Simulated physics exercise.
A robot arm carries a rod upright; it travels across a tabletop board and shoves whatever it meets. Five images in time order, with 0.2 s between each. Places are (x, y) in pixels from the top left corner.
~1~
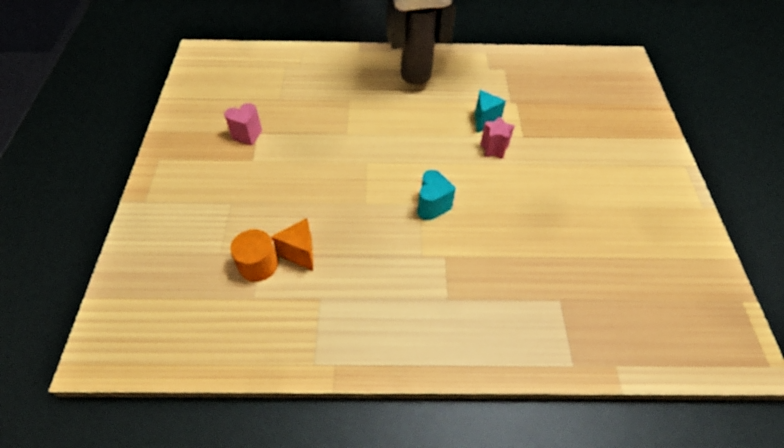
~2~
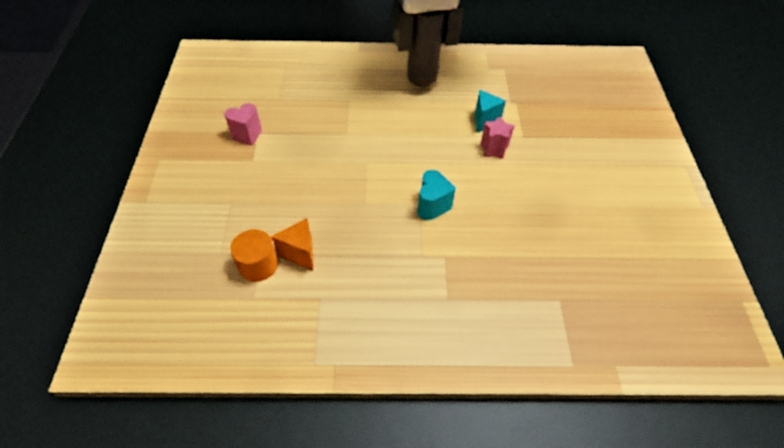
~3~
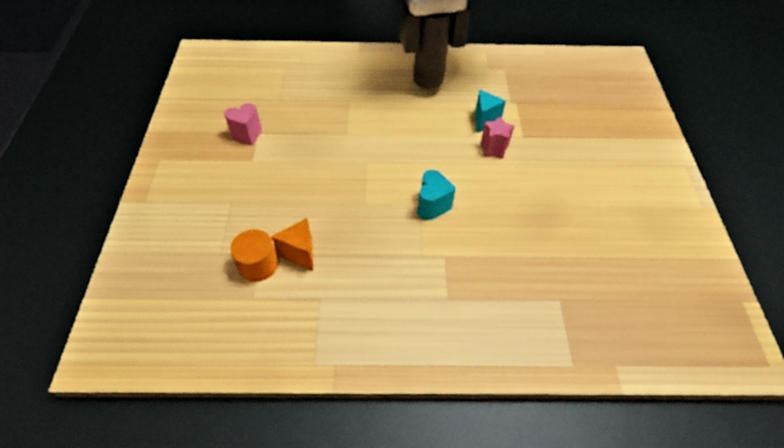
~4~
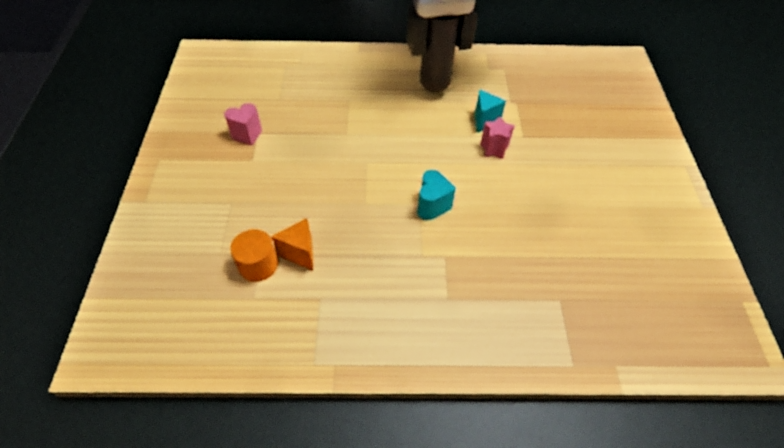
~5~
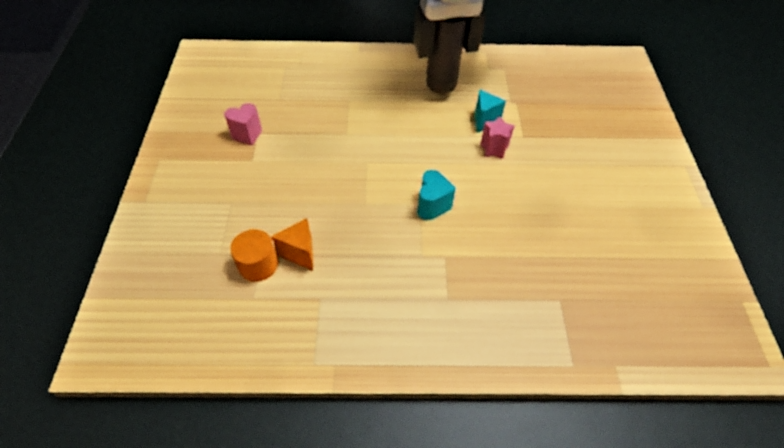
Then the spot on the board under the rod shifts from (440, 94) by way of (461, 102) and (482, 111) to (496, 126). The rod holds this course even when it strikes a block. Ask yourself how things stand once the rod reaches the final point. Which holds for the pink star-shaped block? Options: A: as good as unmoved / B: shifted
(B)
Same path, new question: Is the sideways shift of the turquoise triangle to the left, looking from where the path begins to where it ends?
No, it doesn't check out.
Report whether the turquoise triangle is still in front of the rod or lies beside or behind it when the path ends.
That block remains ahead.
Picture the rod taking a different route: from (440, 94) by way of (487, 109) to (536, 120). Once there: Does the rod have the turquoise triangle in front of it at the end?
No - that is not the case.
The first path, step by step. Halfway along, rod at (475, 96); turquoise triangle at (495, 104), turned 15° clockwise.
At the end, rod at (499, 116); turquoise triangle at (509, 122), turned 80° clockwise; pink star-shaped block at (499, 136).
